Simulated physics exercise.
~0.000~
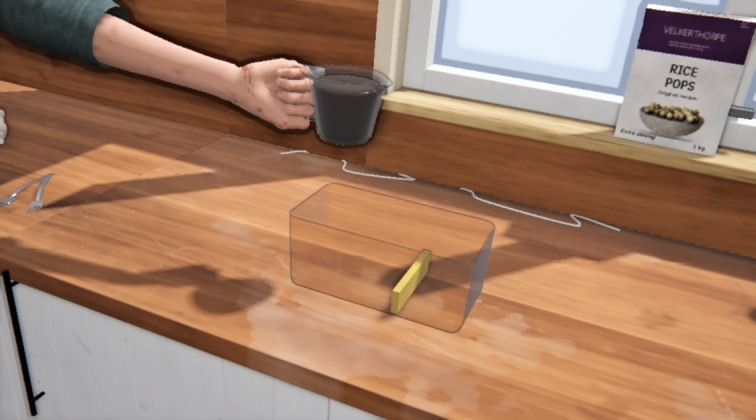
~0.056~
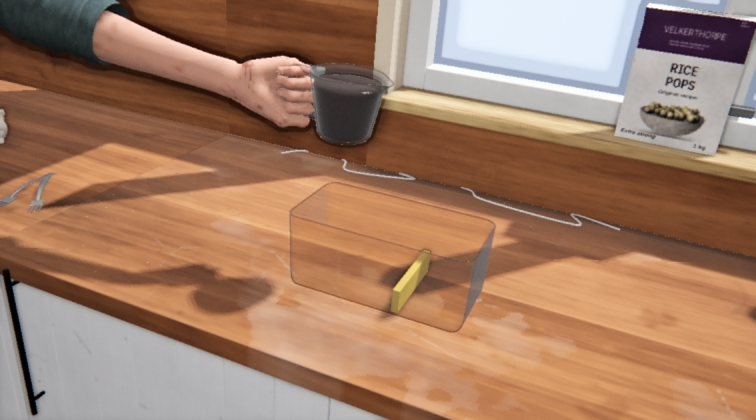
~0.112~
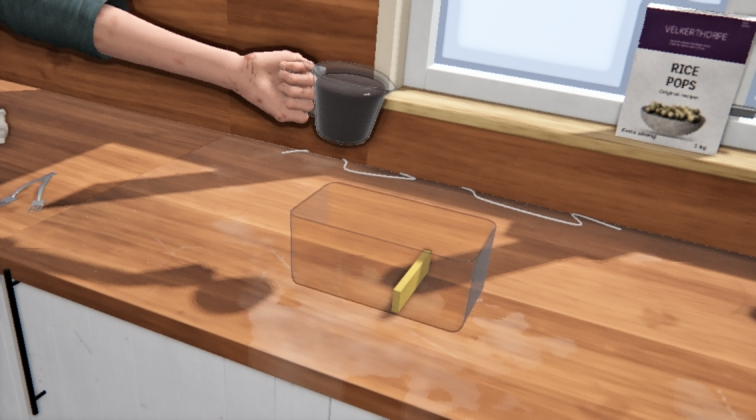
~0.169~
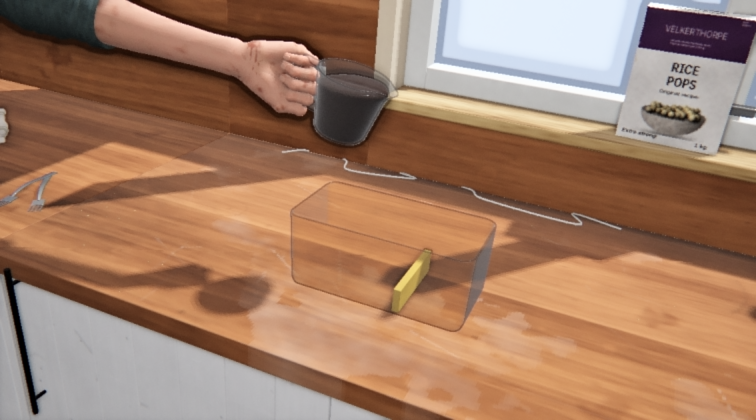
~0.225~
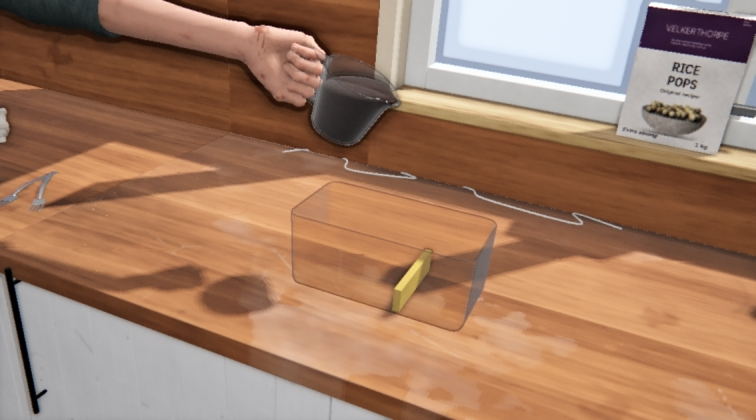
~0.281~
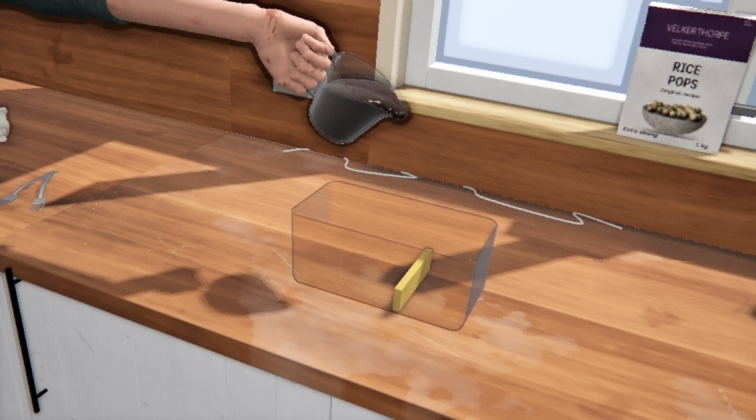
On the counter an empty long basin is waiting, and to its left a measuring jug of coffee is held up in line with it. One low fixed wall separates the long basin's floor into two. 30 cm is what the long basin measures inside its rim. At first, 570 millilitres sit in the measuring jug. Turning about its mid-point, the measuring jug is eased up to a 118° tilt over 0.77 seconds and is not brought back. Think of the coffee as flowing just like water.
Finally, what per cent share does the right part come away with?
Roughly 35 per cent.
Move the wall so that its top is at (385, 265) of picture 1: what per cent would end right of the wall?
Around 85 %, I'd say.
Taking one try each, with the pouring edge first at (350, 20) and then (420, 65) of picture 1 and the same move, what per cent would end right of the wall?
It comes to 10 per cent, and then 65 per cent.
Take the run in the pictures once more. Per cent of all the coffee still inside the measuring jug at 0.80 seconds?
Near 1 percent, more or less.
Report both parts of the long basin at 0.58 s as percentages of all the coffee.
Lab note: Left near 7, right near 26.
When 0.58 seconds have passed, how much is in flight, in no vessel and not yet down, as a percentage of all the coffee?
Roughly 36 percent.
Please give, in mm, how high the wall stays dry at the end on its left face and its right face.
Near 28 mm for the left and near 28 mm for the right.
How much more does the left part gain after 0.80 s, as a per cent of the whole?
Near 5 percent, more or less.
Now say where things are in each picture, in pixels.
The first picture shows tilt 0°; pouring edge (392, 84); surface from (318, 78) to (382, 90); the long basin's rim runs from (309, 198) to (485, 244); the wall's top is at (412, 271).
The second picture shows tilt 2°; pouring edge (393, 85); surface from (319, 77) to (382, 90).
The third picture shows tilt 6°; pouring edge (395, 89); surface from (322, 75) to (385, 92).
The fourth picture shows tilt 14°; pouring edge (398, 96); surface from (324, 76) to (389, 93).
The fifth picture shows tilt 23°; pouring edge (400, 105); surface from (327, 79) to (397, 98).
The sixth picture shows tilt 35°; pouring edge (400, 116); surface from (327, 84) to (396, 106); 4 per cent is over the edge.
Then, 0.58 s in, the tilt is 101° and 31 per cent is still to pour, 7 is left of the wall and 27 right of it.
Then, 0.80 s in, the tilt is 118° and 1 per cent is still to pour, 58 is left of the wall and 35 right of it.
Then, 1.02 s in, the tilt is 118° and 0 per cent is still to pour, 62 is left of the wall and 34 right of it.
Then, 1.27 s in, the tilt is 118° and 0 per cent is still to pour, 63 is left of the wall and 35 right of it.
Finally, 63 per cent lies left of the wall, 35 right of it and 3 outside.
